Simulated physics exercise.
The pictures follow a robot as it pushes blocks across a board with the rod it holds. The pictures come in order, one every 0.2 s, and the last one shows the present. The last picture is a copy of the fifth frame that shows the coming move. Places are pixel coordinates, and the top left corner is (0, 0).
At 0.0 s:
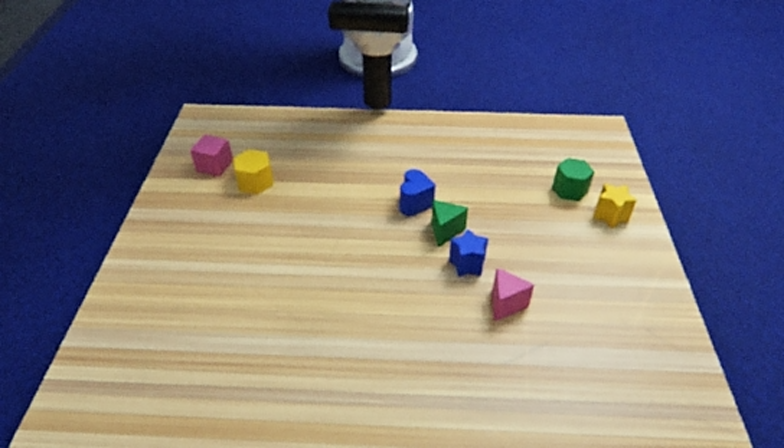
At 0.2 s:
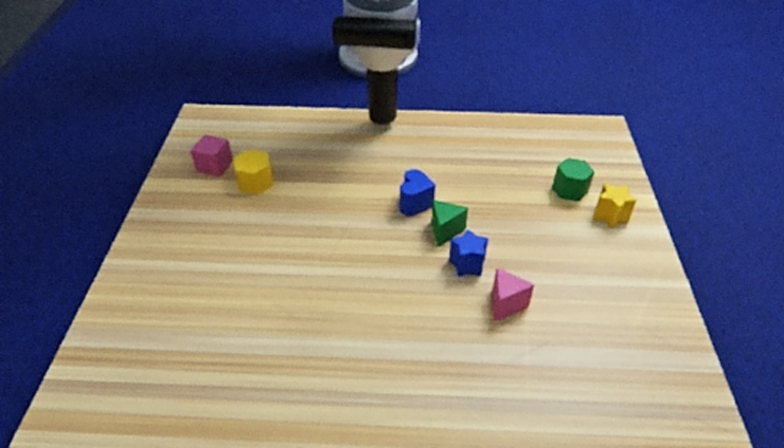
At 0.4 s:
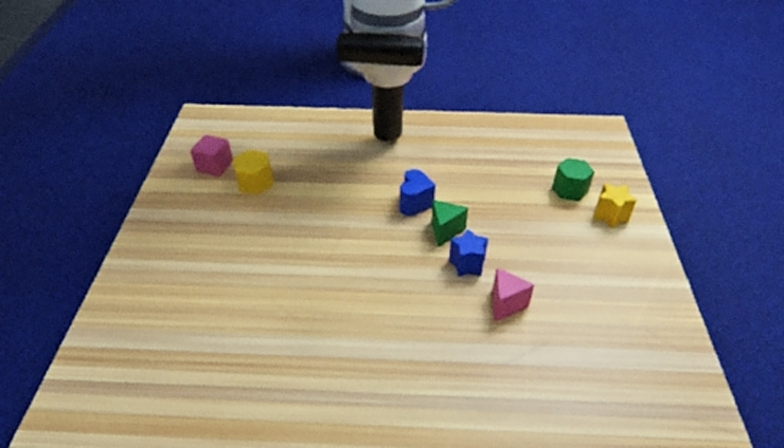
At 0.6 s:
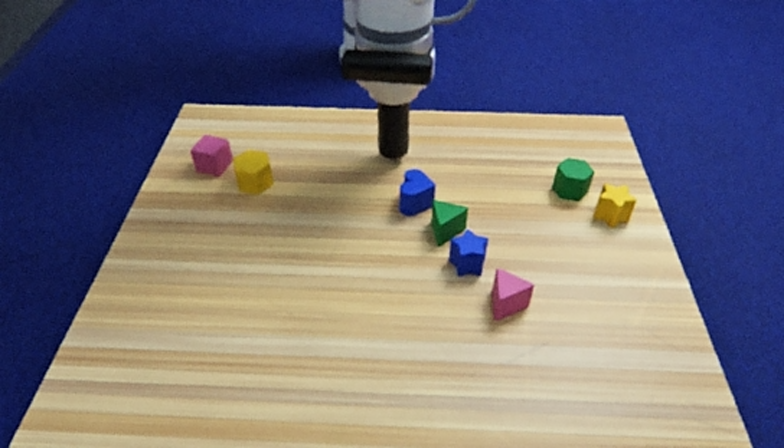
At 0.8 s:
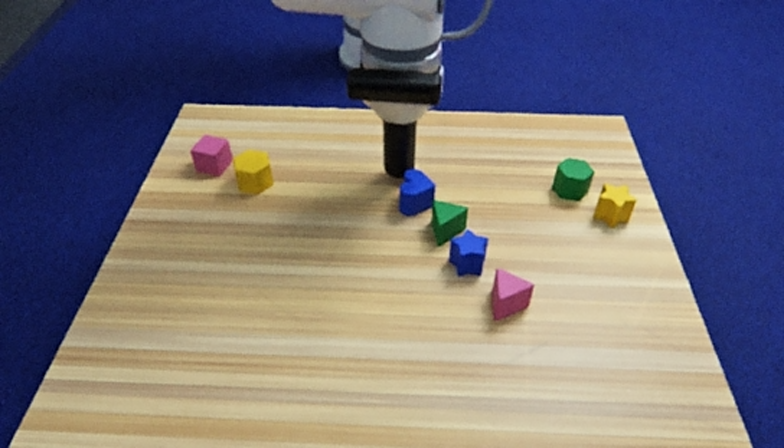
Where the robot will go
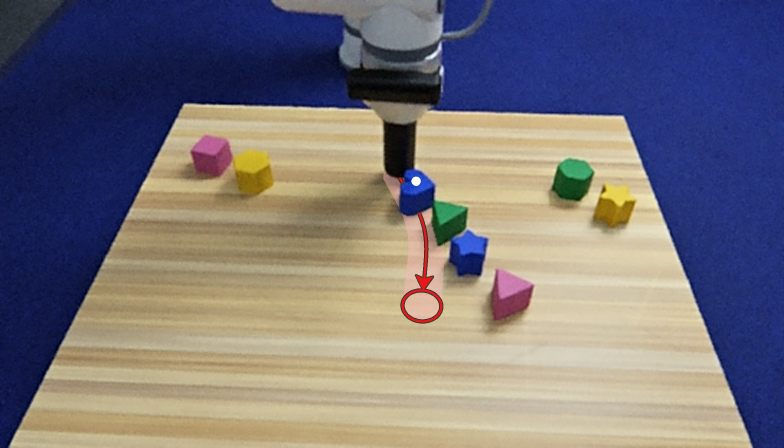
A robot arm with a black rod moved forward from the back edge of a wooden board, coming up close beside the blue heart block, while all the colourful blocks stayed still.
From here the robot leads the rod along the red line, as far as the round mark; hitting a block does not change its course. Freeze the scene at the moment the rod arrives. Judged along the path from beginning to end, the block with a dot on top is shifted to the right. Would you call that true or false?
The claim holds.
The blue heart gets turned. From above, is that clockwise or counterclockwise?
It goes round the way clock hands do.
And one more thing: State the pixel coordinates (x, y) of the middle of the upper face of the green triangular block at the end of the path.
In the picture, it is at (462, 236).
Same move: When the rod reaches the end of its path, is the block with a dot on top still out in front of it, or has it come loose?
In front, I predict.
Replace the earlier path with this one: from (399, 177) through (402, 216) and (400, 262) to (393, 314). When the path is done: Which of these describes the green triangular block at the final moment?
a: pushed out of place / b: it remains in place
a - pushed out of place.
The line goes from (399, 177) by way of (425, 233) to (422, 306); the dot is on the blue heart.
On the path given first. One third of the way, rod (420, 206); blue heart (429, 217), turned 25° clockwise; green triangular block (460, 230), turned 65° anticlockwise; blue star (484, 251).
Two thirds of the way, rod (427, 249); blue heart (429, 259), turned 80° clockwise; green triangular block (462, 236), turned 105° anticlockwise; blue star (487, 252), turned 15° clockwise.
At the end, rod (422, 298); blue heart (426, 313), turned 75° clockwise; green triangular block (462, 236), turned 105° anticlockwise; blue star (487, 252), turned 15° clockwise; pink triangular block unmoved.
